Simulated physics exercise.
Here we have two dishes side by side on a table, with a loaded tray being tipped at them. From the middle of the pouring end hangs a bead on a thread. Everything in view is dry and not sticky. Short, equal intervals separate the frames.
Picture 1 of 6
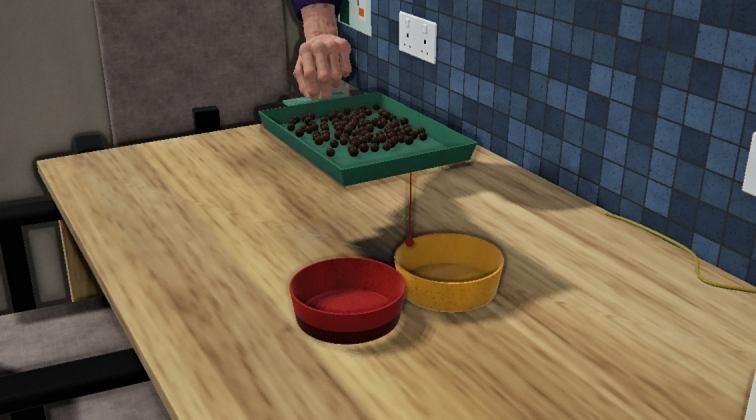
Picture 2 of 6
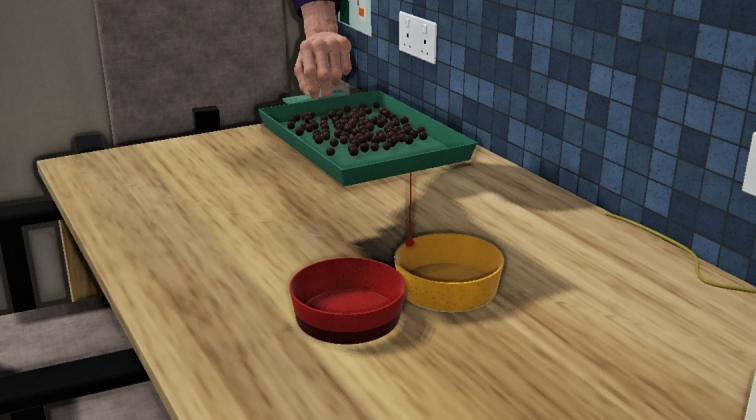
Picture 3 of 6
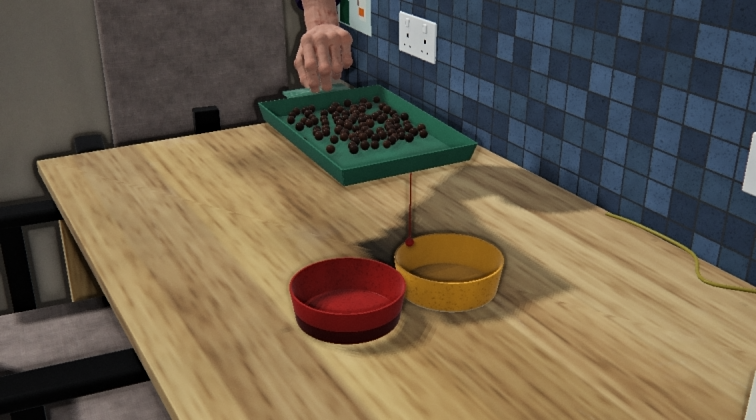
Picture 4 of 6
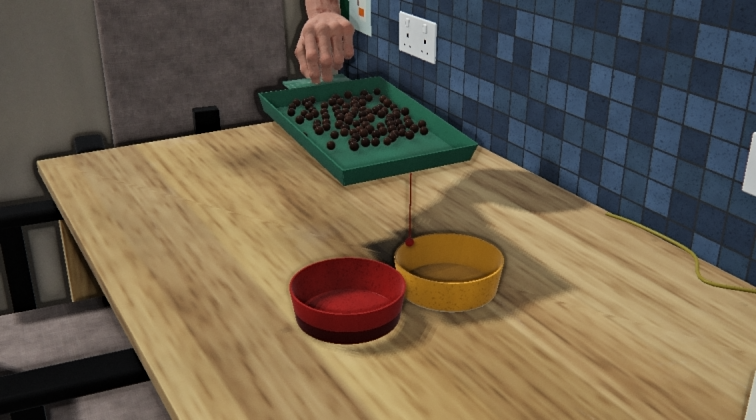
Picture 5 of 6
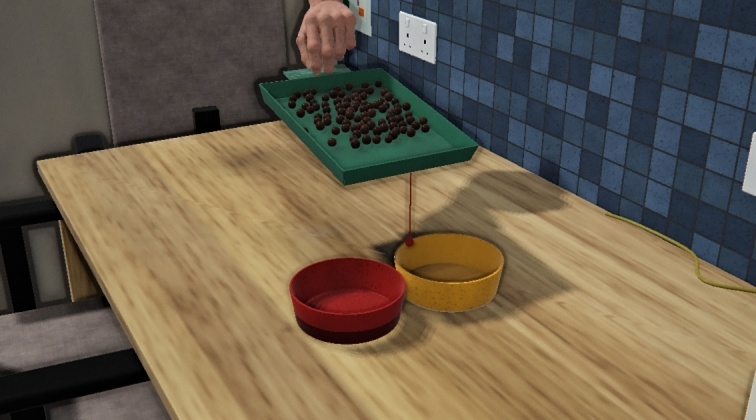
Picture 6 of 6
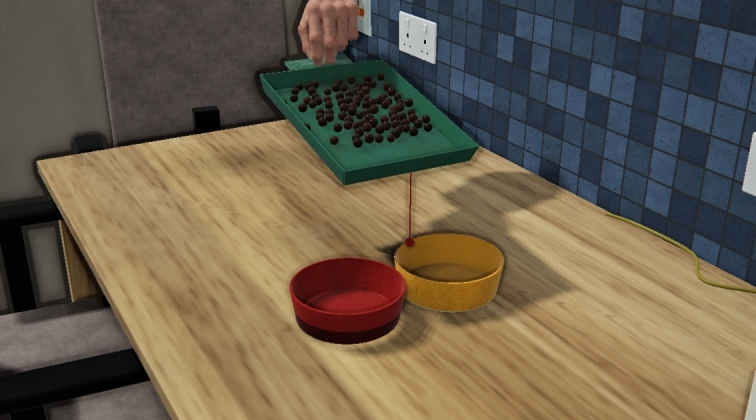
On a wooden table by a blue tiled wall, a hand slowly raised the back of a green tray of small dark balls, tilting it toward a red dish and a yellow one.
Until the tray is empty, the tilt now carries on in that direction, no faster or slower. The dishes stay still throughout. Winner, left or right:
Right.
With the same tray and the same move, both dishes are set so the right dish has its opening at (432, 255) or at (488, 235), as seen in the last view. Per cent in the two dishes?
First 60 %, then 50 %.
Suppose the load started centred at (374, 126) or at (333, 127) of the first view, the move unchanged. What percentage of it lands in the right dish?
Roughly 70 and 70 percent, in that order.
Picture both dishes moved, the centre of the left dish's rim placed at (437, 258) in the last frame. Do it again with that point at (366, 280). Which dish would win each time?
With the dishes at the first place it's the left-side dish, and at the second it's the right-side dish.
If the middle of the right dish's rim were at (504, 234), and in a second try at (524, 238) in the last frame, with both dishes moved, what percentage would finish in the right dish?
Close to 10 in a hundred, then close to 10 in a hundred.
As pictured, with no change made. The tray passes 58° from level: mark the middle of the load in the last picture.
Somewhere about (418, 148).
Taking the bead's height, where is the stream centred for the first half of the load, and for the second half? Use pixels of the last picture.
About (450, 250) to begin with, then about (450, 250).
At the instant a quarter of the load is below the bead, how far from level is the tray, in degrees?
Angle: Close to 90°.
Soon, tray tipped steeply; all on the tray.
A while on, tray tipped right over; a small part on the tray; a small part in the left dish; about half in the right dish; a small part outside both; about a quarter in the air.
Towards the end, tray tipped past a quarter turn; a small part in the left dish; about two thirds in the right dish; a small part outside both.
Finally, tray tipped past a quarter turn; a small part in the left dish; about two thirds in the right dish; a small part outside both.
